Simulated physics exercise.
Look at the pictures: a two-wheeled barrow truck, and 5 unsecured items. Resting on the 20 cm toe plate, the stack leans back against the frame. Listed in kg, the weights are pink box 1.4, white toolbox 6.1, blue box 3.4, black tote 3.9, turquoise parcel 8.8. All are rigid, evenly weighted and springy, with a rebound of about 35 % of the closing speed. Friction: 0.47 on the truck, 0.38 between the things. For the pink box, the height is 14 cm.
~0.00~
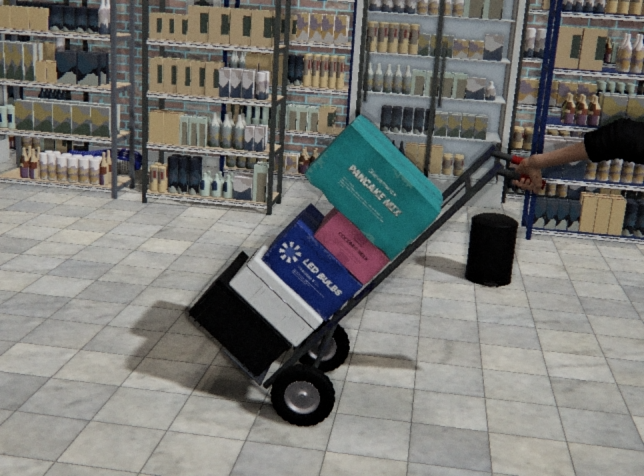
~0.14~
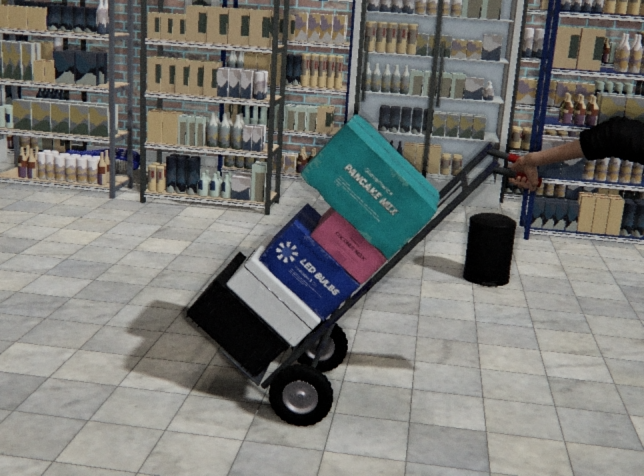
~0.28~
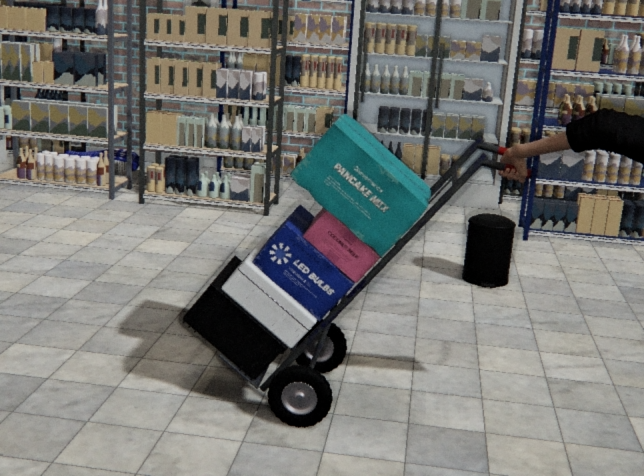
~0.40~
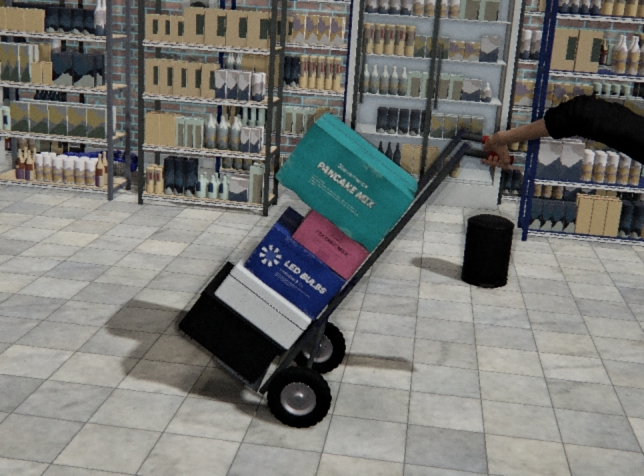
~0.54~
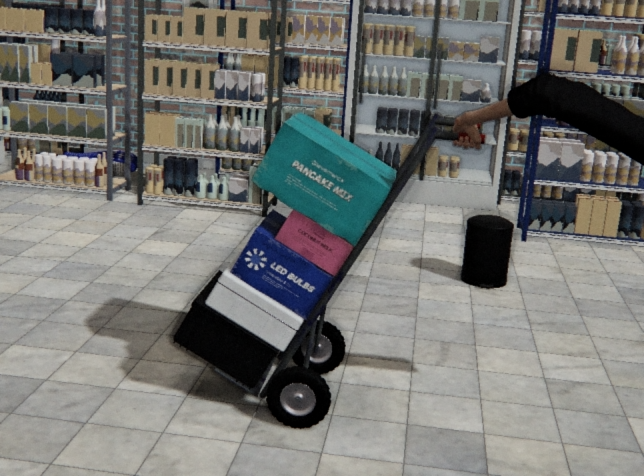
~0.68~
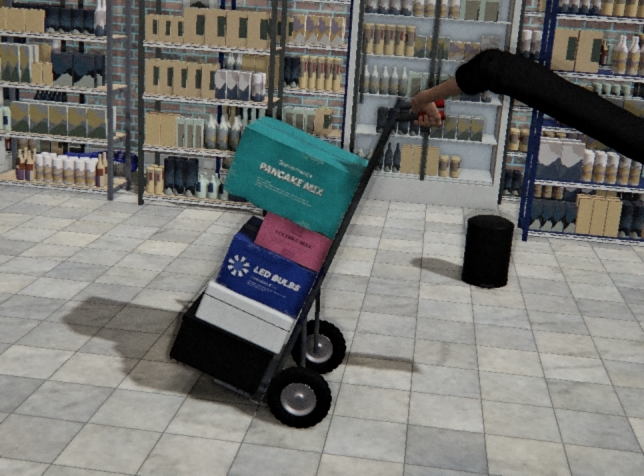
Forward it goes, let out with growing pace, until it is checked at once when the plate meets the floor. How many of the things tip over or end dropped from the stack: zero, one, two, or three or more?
Two.
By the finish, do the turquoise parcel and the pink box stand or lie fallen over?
Here's how it ends: The turquoise parcel comes down, and the pink box comes down.
Around 1.08 s, truck upright; pink box tipped 14° against what carries it near (227, 233); white toolbox tipped 3° against what carries it near (226, 323); turquoise parcel tipped 14° against what carries it.
Around 1.38 s, truck upright; turquoise parcel now dropped from the stack; pink box tipped 64° against what carries it near (197, 217); white toolbox tipped 3° against what carries it near (225, 323).
Around 1.78 s, truck upright; pink box now dropped from the stack; white toolbox tipped 3° against what carries it near (225, 323); blue box tipped 4° against what carries it.
Around 2.58 s, truck upright; white toolbox tipped 3° against what carries it near (225, 323); blue box tipped 3° against what carries it; black tote tipped 3° against what carries it.
Finally (3.7 s), dropped from the stack, pink box and turquoise parcel; the other 3 still in place (within 10 cm). Final places as that camera would see them, pink box near (159, 342), white toolbox near (226, 323).
